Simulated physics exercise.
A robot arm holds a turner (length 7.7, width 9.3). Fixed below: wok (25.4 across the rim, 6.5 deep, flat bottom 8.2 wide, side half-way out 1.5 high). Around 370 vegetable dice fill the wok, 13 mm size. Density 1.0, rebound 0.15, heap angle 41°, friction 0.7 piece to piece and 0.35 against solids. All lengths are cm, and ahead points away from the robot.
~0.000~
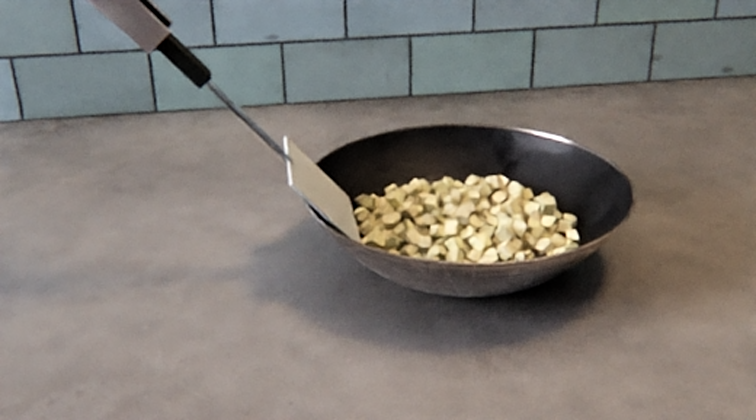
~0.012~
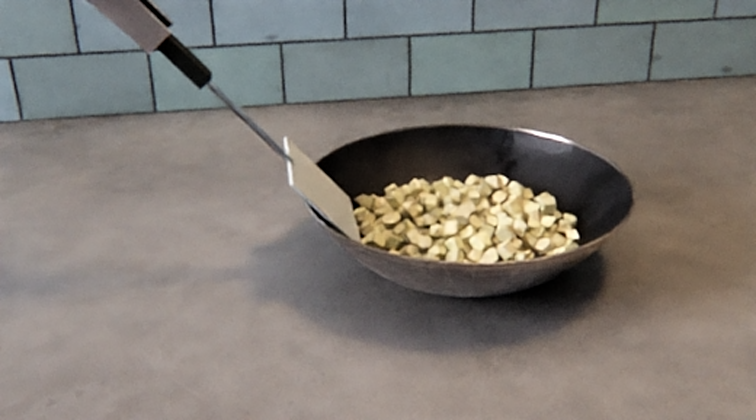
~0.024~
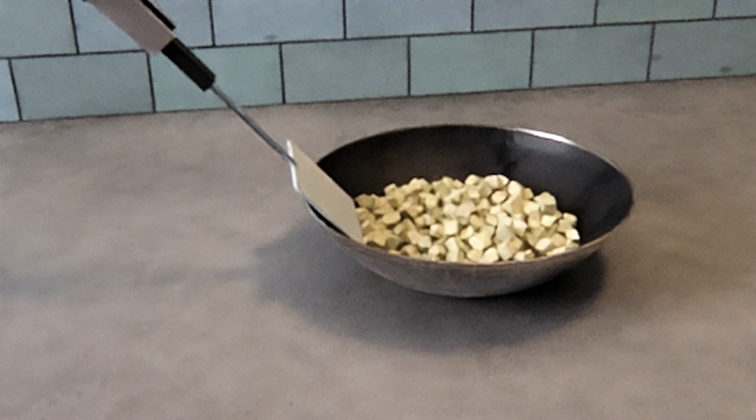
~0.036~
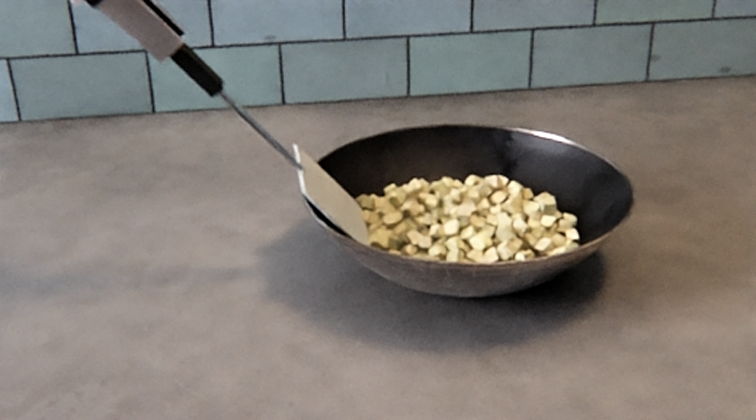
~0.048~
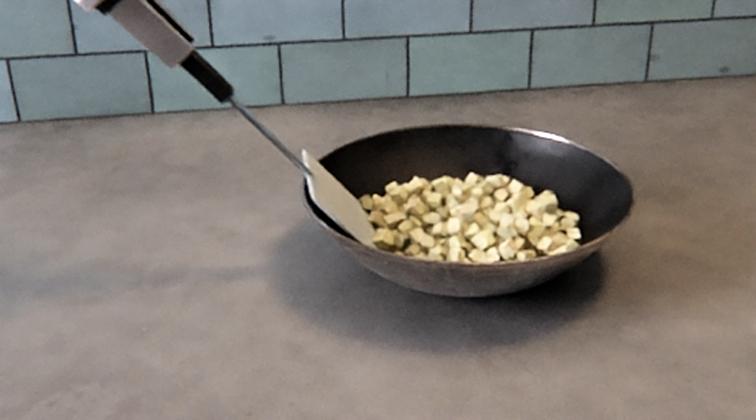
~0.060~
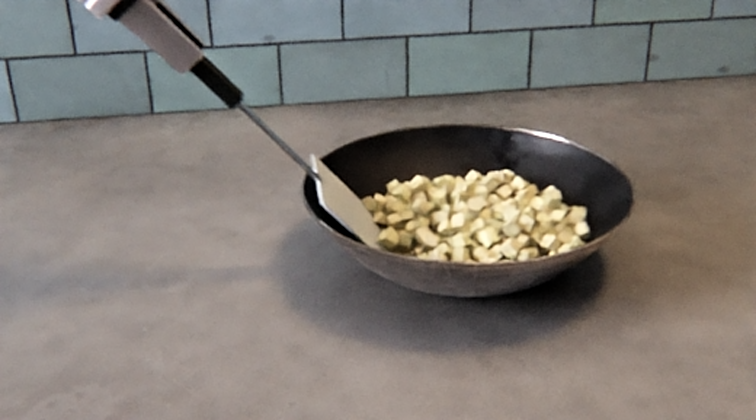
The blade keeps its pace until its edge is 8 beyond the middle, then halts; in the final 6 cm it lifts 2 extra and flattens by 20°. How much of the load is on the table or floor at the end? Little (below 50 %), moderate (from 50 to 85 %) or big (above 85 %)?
On the table or floor the share is little, below 50 %.
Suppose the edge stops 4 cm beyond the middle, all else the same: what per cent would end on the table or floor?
It would be near 5 per cent.
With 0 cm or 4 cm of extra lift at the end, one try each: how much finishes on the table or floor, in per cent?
About 35 and 35 per cent.
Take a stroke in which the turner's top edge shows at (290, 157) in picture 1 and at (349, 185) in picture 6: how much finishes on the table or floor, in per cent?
About 70 per cent.
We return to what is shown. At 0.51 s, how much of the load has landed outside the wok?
Roughly 40 per cent.
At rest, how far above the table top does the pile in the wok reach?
Roughly 8.0 cm.
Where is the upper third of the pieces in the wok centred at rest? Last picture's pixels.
Near (568, 185).
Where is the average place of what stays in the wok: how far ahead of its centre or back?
About 4.5 cm ahead.
After 0.16 s, sloping 50°, highest piece 8 above the table; 372 in the wok.
After 0.26 s, sloping 43°, highest piece 10 above the table; 352 in the wok, 20 on the blade or in flight.
After 0.51 s, sloping 30°, highest piece 8 above the table; 219 in the wok, 145 on the table or floor, 8 on the blade or in flight.
After 1.56 s, sloping 30°, highest piece 8 above the table; 219 in the wok, 153 on the table or floor.
At rest, 219 in the wok, 153 on the table or floor. That is 41 % on the table or floor.
